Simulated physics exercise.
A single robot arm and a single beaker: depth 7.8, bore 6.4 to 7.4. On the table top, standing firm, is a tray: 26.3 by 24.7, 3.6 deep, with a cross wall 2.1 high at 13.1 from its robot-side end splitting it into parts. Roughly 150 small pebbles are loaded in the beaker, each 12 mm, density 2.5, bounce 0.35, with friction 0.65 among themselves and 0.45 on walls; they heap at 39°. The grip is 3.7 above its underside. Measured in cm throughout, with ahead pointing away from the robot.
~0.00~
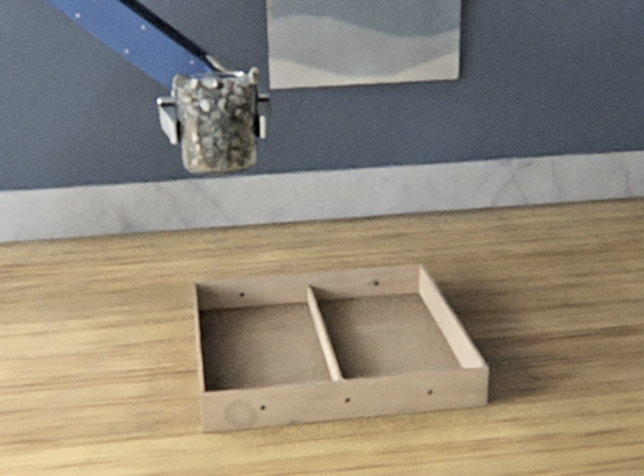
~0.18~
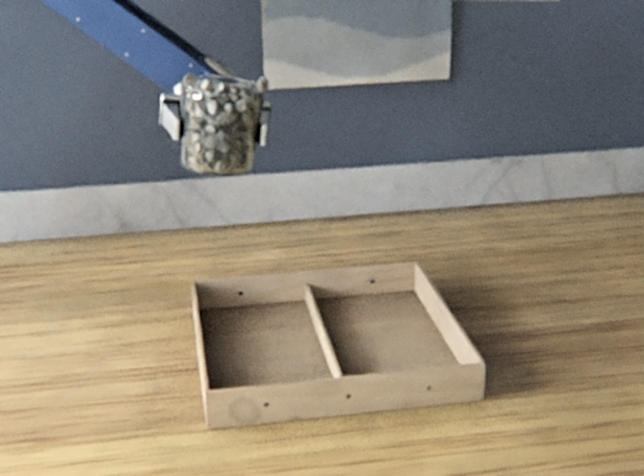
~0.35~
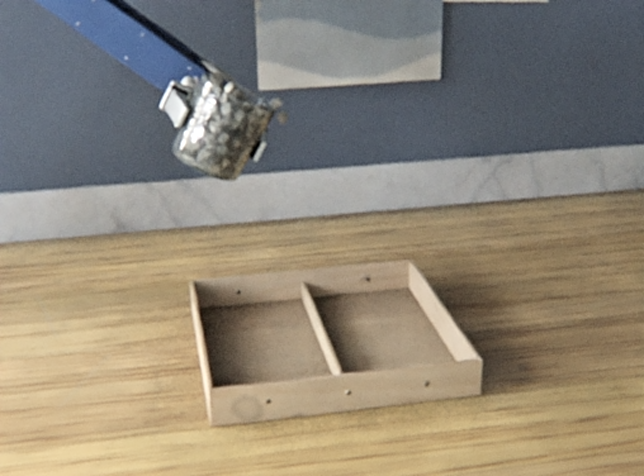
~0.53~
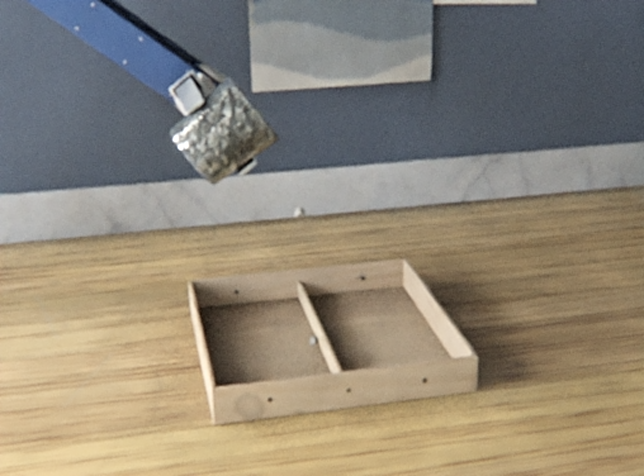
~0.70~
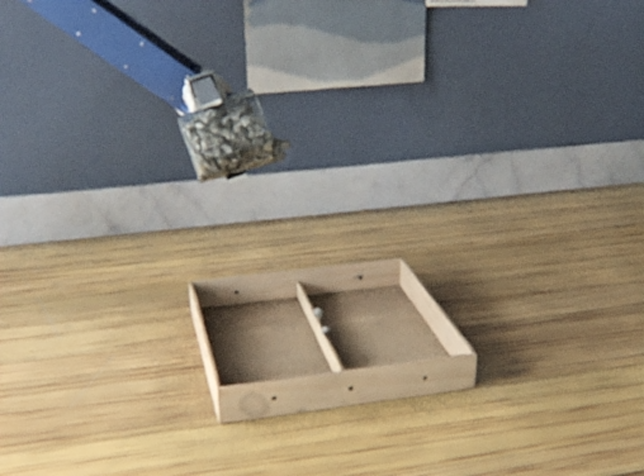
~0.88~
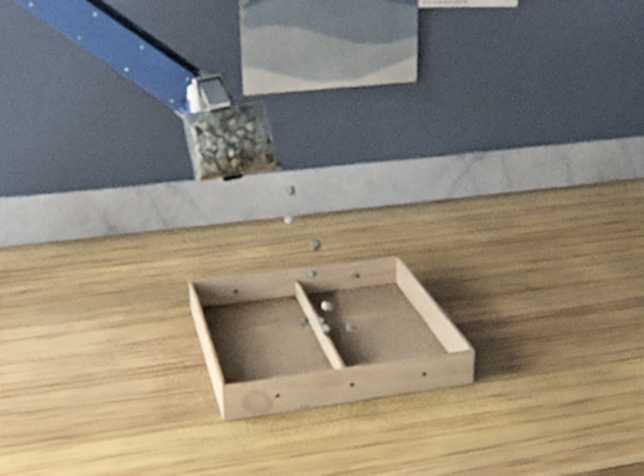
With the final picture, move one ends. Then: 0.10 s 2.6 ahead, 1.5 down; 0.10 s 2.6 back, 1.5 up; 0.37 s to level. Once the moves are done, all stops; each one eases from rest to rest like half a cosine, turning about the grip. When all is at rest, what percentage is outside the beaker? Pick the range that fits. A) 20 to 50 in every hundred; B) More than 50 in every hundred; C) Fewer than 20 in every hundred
Option A: 20 to 50 in every hundred.
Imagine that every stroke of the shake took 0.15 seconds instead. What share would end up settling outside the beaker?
Estimate: Near 15 per cent.
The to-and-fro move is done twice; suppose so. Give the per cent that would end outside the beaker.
In that case it would be roughly 45 per cent.
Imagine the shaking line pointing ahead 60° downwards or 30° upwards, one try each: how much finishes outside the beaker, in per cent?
Try one gives about 15 in a hundred, try two about 65 in a hundred.
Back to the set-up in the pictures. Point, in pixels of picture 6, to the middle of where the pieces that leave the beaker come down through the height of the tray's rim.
Their middle lies around (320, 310).
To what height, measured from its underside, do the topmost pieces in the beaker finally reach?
It reaches close to 7.5 cm in the end.
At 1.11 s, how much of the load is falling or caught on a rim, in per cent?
It amounts to roughly 17 in a hundred.
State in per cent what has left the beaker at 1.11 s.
Near 25 per cent so far.
By 1.11 s, tilted 82° forward, highest piece 27 above the table; 114 in the beaker, 6 in the robot-side part, 5 in the far-side part, 25 in flight or on a rim.
By 1.34 s, tilted 18° forward, highest piece 29 above the table; 106 in the beaker, 21 in the far-side part, 20 in the robot-side part, 3 in flight or on a rim.
By 1.65 s, level, highest piece 29 above the table; 106 in the beaker, 23 in the far-side part, 21 in the robot-side part.
By 2.70 s, level, highest piece 29 above the table; 106 in the beaker, 23 in the far-side part, 21 in the robot-side part.
Final count, 106 in the beaker, 23 in the far-side part, 21 in the robot-side part. That is 29 % outside the beaker.
